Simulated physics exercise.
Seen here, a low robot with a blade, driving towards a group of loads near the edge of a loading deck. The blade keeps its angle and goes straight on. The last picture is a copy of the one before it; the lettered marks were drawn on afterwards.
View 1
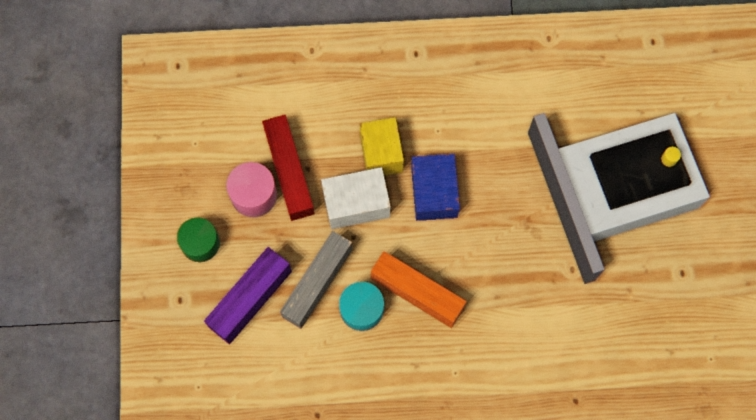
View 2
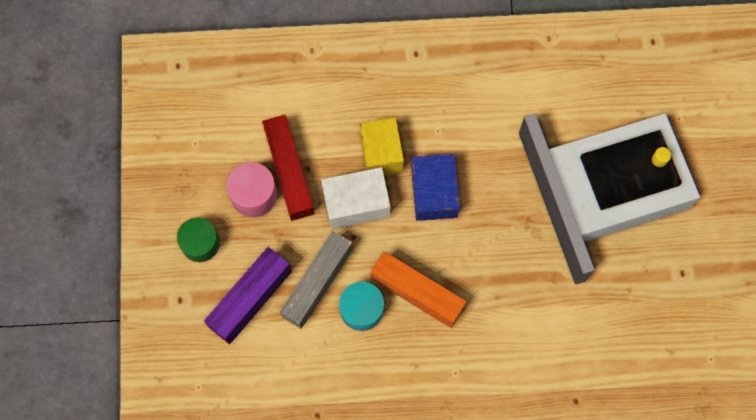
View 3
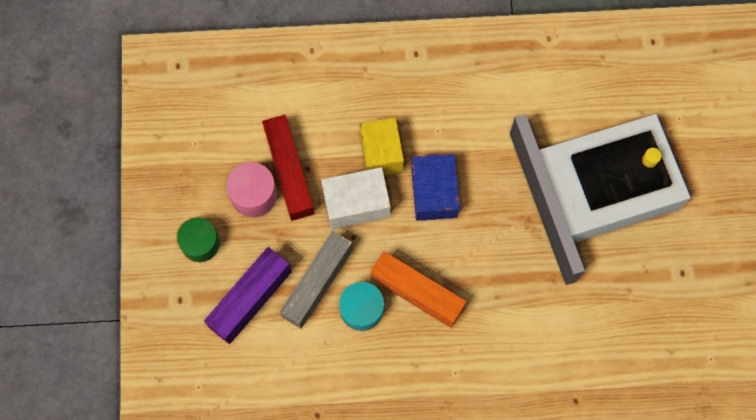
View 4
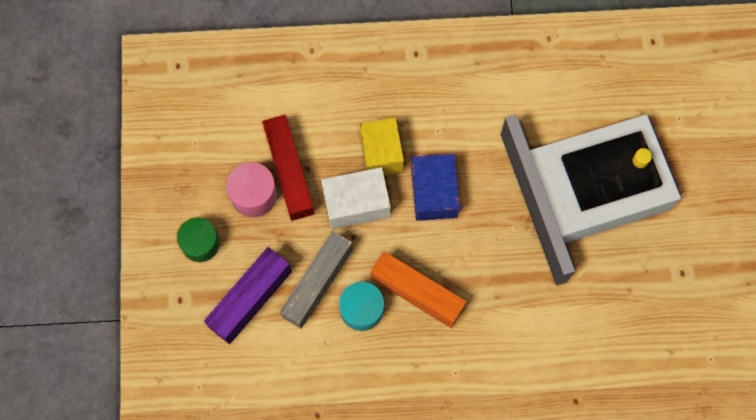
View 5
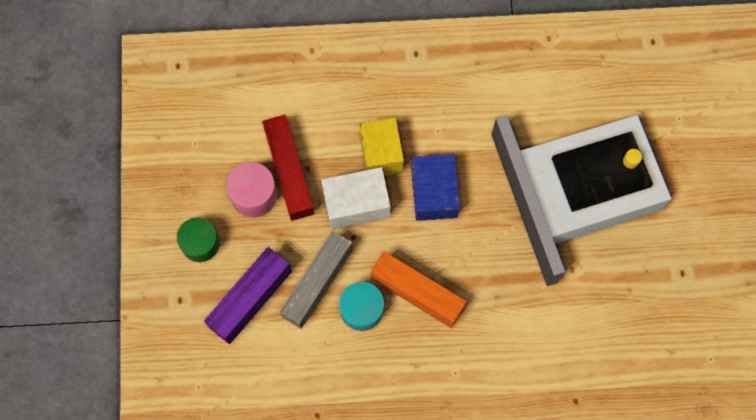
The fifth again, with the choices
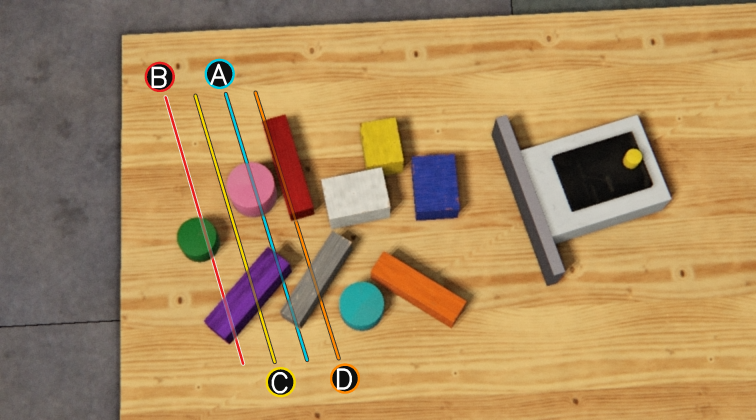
At the start, a low robot with a wide grey blade sits at the right of a wooden deck, facing a cluster of coloured blocks and round pieces. It then drives slowly leftward a short way, narrowing the gap to the blue block, while the loads all stay still.
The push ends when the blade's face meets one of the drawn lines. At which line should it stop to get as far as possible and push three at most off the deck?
It should halt at B.
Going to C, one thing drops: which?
It is the green canister.
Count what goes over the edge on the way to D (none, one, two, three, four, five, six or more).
By then, none.
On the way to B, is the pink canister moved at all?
Yes.
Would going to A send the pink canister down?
By then, no.
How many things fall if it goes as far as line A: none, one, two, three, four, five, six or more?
In all, none.
On the marked copy, A at (265, 223); B at (203, 226); C at (234, 225); D at (296, 221).
Taking B. A third of the way, robot (480, 179); pink canister (244, 191); yellow crate (366, 149).
Two thirds of the way, robot (363, 185); green canister (171, 247); pink canister (188, 177).
When it is over, robot (269, 190); pink canister over the edge; green canister over the edge; two fallen.
As for the rest, A is within the limit but short; C is within the limit but short; D is within the limit but short.
